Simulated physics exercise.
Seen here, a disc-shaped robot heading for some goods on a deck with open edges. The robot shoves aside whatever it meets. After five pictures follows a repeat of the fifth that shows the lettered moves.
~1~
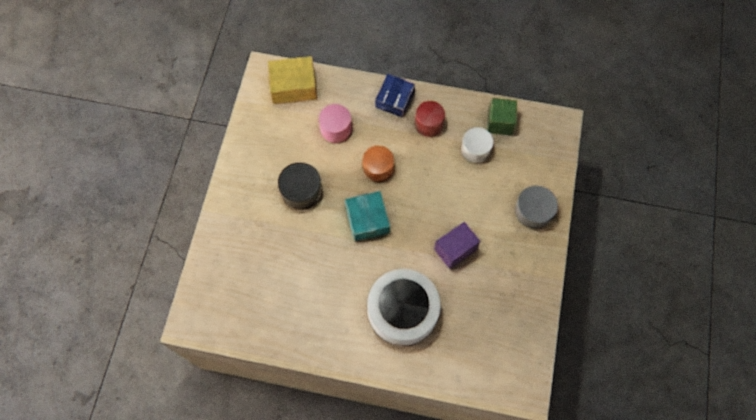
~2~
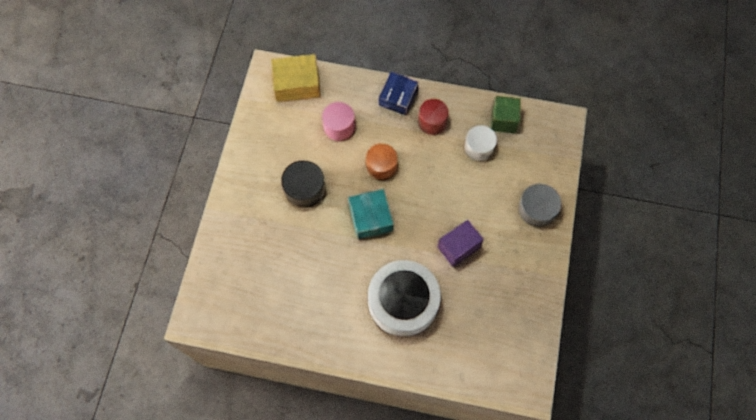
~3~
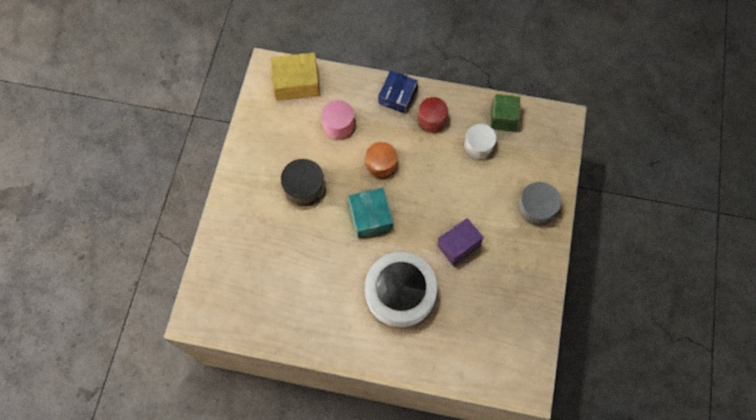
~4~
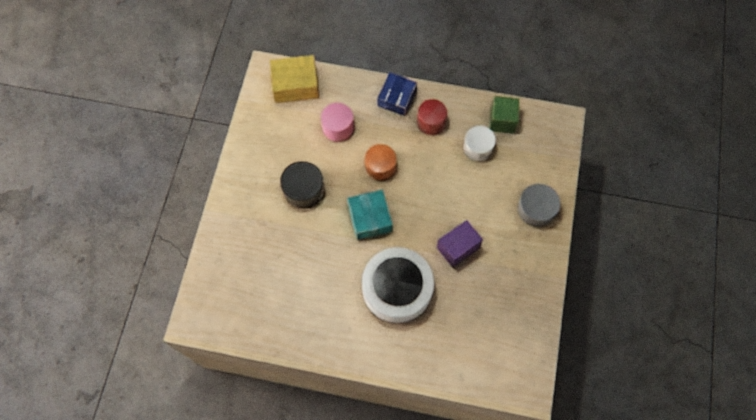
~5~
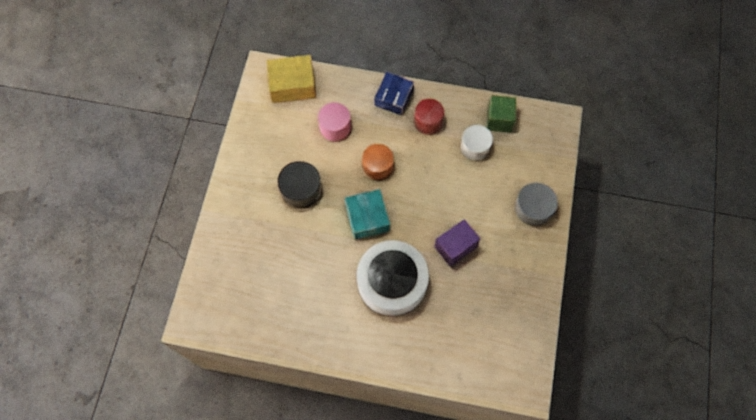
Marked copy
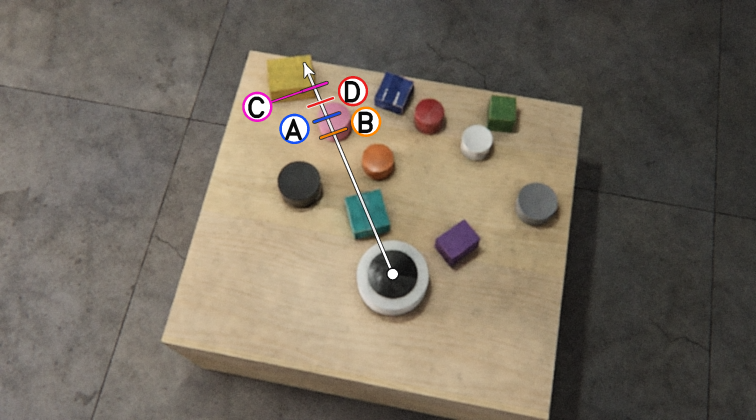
On a wooden deck, a round robot moves slowly up and slightly left toward a turquoise box.
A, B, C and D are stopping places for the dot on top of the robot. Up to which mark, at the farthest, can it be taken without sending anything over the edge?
It can go as far as B.
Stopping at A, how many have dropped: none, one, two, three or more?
By then, one.
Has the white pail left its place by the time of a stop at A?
No.
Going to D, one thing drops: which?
It is the pink canister.
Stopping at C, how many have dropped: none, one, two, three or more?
Two.
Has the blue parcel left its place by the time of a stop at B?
No.
On the marked copy, A at (327, 118); B at (334, 133); C at (314, 87); D at (321, 103); the arrow from (393, 274) to (305, 64); the white dot at (393, 274).
With B. Early on, robot (371, 225); turquoise box (350, 180); blue parcel (394, 94).
Further on, robot (349, 176); pink canister (328, 101); turquoise box (332, 133).
At the end, robot (334, 139); pink canister (328, 65); yellow crate (287, 73); nothing has fallen.
As for the rest, A drops the pink canister; C drops the pink canister and turquoise box; D drops the pink canister.
